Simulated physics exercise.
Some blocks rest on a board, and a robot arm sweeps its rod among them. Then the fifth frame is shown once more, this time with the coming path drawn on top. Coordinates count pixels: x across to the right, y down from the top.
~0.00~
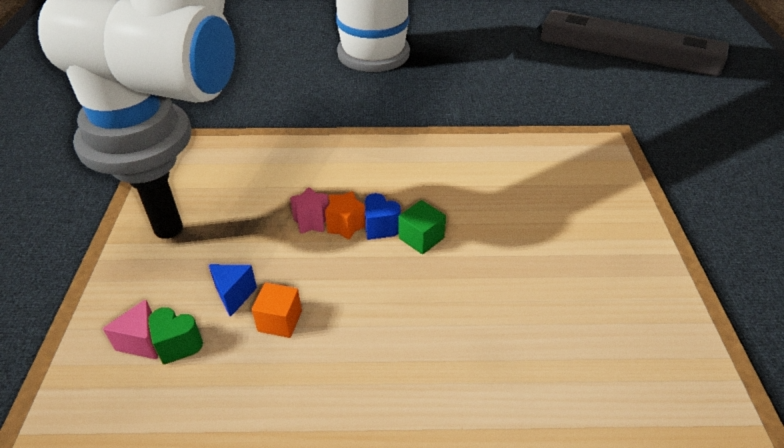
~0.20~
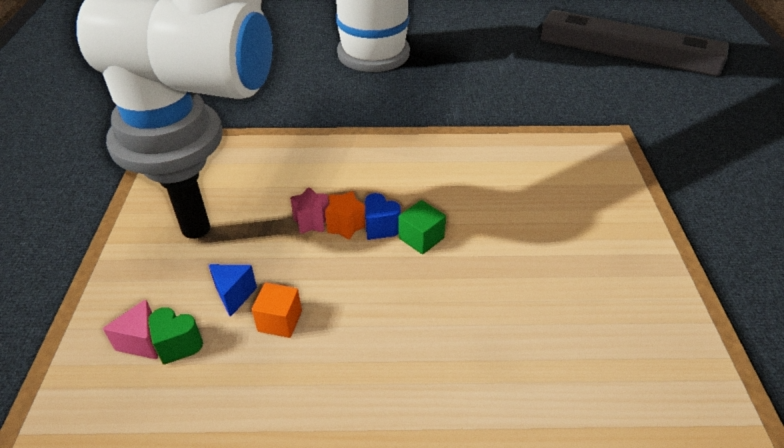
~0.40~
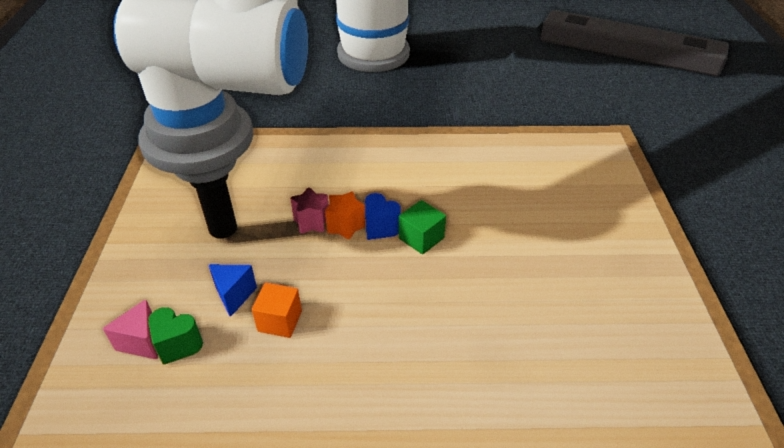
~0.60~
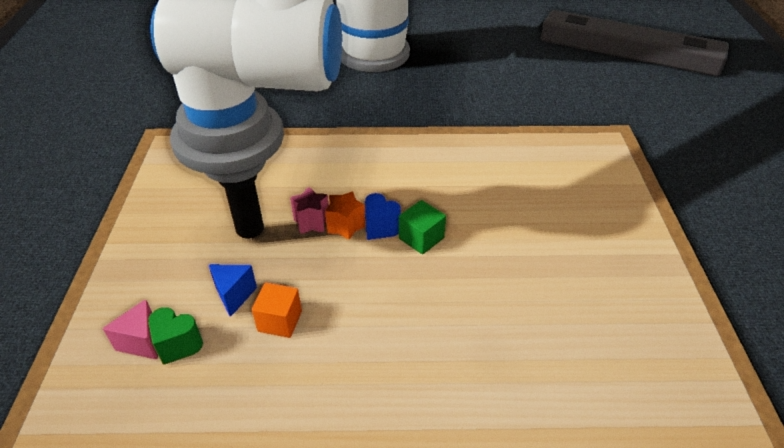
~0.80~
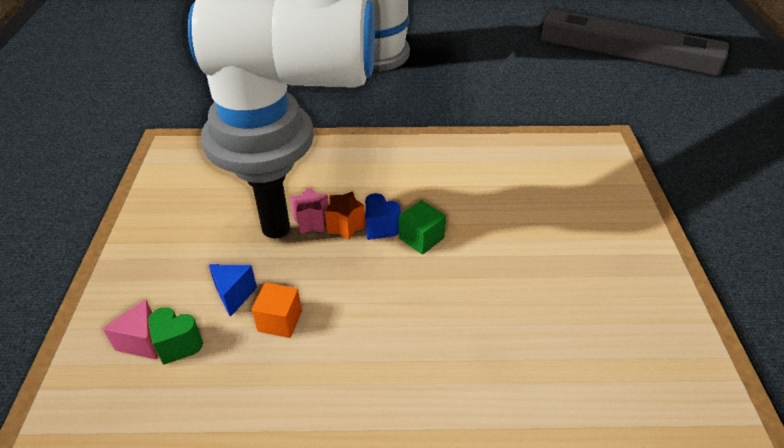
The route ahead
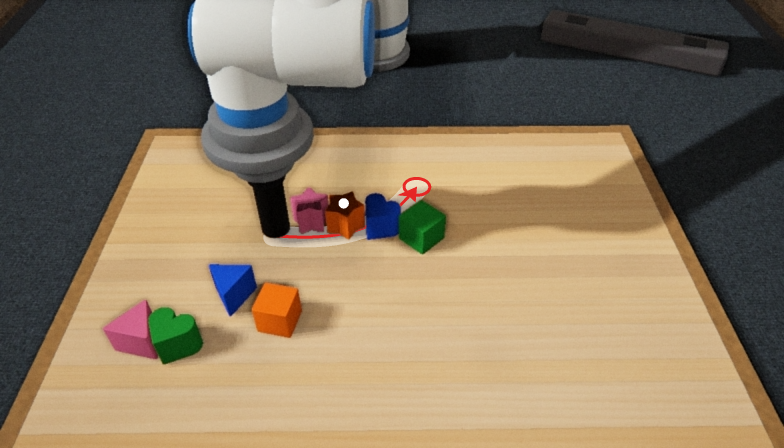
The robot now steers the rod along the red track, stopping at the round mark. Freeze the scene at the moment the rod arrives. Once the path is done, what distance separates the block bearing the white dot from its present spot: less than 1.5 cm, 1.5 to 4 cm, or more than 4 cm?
It will fall in the top band, over 4 cm.
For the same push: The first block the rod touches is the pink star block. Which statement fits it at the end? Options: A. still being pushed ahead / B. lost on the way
The one that fits is B, lost on the way.
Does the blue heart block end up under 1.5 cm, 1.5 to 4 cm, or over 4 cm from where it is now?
Once the path is done, the blue heart block lies more than 4 cm from its present place.
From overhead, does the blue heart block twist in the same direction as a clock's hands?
Yes, I think so.
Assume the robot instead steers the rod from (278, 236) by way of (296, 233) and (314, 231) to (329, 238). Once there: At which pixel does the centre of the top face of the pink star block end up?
My estimate: (324, 191).
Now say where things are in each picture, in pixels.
The first frame shows rod's lower end (169, 229); pink star block (309, 200); orange star block (344, 203); blue heart block (380, 206); green square (423, 215).
The second frame shows rod (196, 229); blocks still.
The third frame shows rod (223, 229); blocks still.
The fourth frame shows rod (250, 229); blocks still.
The fifth frame shows rod (276, 229); pink star block (309, 200); orange star block (344, 203); blue heart block (380, 206); green square (423, 215).
Drawn move, from (278, 236) over (335, 235) and (386, 216) to (417, 187); the dot is on the orange star block.
The first path, step by step. One third of the way, rod (335, 228); pink star block (319, 194), turned 75° anticlockwise; orange star block (354, 197), turned 25° clockwise; blue heart block (387, 205).
Two thirds of the way, rod (387, 209); pink star block (319, 194), turned 75° anticlockwise; orange star block (375, 177), turned 45° anticlockwise; blue heart block (421, 190), turned 40° clockwise; green square (431, 217).
At the end, rod (417, 180); pink star block (319, 194), turned 75° anticlockwise; orange star block (377, 172), turned 85° anticlockwise; blue heart block (440, 185), turned 90° clockwise; green square (431, 217).
